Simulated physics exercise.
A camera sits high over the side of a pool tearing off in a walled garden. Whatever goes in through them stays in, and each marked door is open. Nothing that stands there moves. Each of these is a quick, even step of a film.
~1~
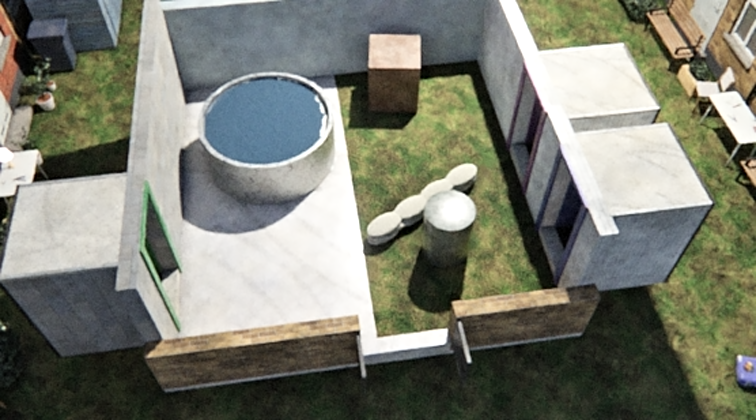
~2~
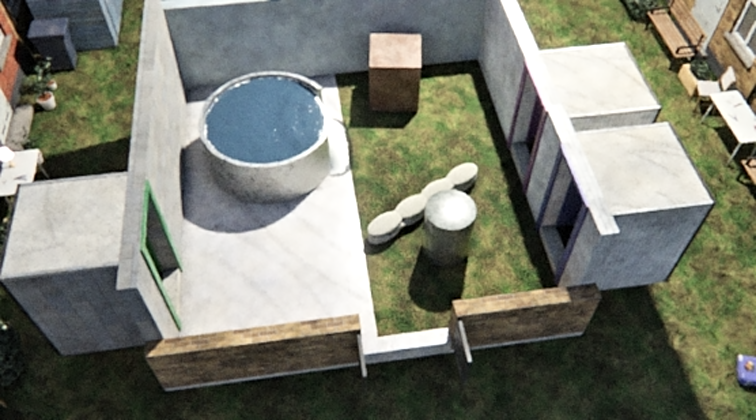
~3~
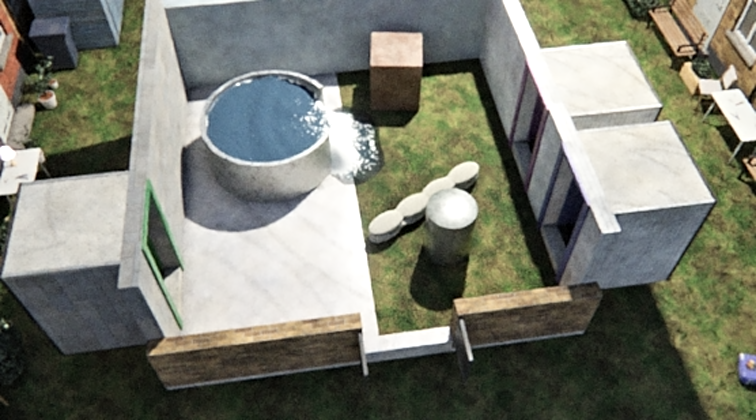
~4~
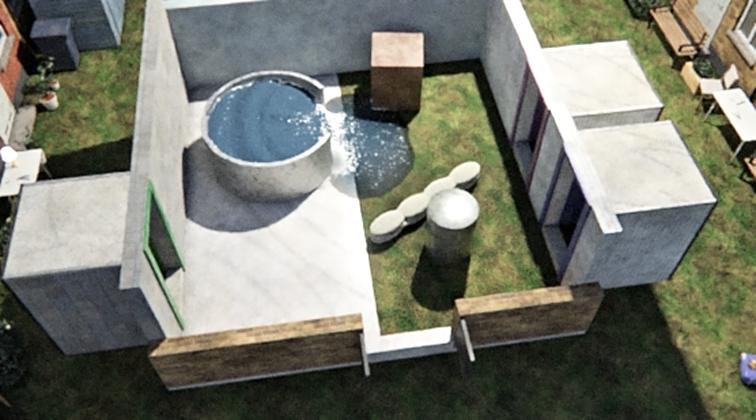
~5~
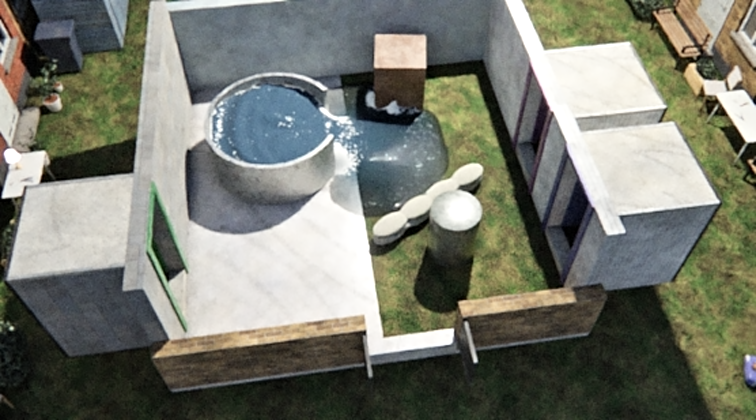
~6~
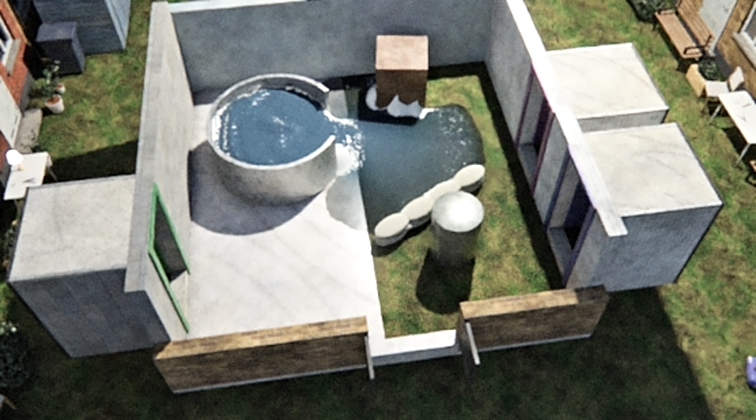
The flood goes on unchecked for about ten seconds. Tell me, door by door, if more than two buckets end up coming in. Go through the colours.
In the end green door: Never surpasses it; blue door: Never surpasses it; purple door: Surpasses it.
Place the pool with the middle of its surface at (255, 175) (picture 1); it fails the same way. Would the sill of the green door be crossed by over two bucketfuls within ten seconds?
Then the green door falls short.
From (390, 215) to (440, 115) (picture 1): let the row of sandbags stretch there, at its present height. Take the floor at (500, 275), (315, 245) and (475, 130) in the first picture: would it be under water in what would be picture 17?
Taking the three spots in order: Untouched, swamped, swamped.
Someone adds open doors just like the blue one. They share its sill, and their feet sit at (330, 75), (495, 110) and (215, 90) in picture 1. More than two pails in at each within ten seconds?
One, ends up below; two, ends up above; three, ends up below.
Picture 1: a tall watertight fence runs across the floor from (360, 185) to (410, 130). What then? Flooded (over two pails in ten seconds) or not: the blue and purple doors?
The blue door falls short of the threshold, the purple door falls short of the threshold.
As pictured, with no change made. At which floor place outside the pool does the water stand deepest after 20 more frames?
Around (401, 80).
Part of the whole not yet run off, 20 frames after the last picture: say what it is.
98 in a hundred.
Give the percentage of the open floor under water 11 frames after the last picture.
That works out at 45 %.
A moment on, water covers 30 % of the floor; the green door not reached, the blue door not reached, the purple door wet at the sill, nothing in.
Next, water covers 45 % of the floor; the green door not reached, the blue door not reached, the purple door under two buckets in.
Then, water covers 70 % of the floor; the green door not reached, the blue door wet at the sill, nothing in, the purple door over two buckets in.
Later, water covers 95 % of the floor; the green door wet at the sill, nothing in, the blue door wet at the sill, nothing in, the purple door over two buckets in.
In the end, water covers 95 % of the floor; the green door under two buckets in, the blue door wet at the sill, nothing in, the purple door over two buckets in.
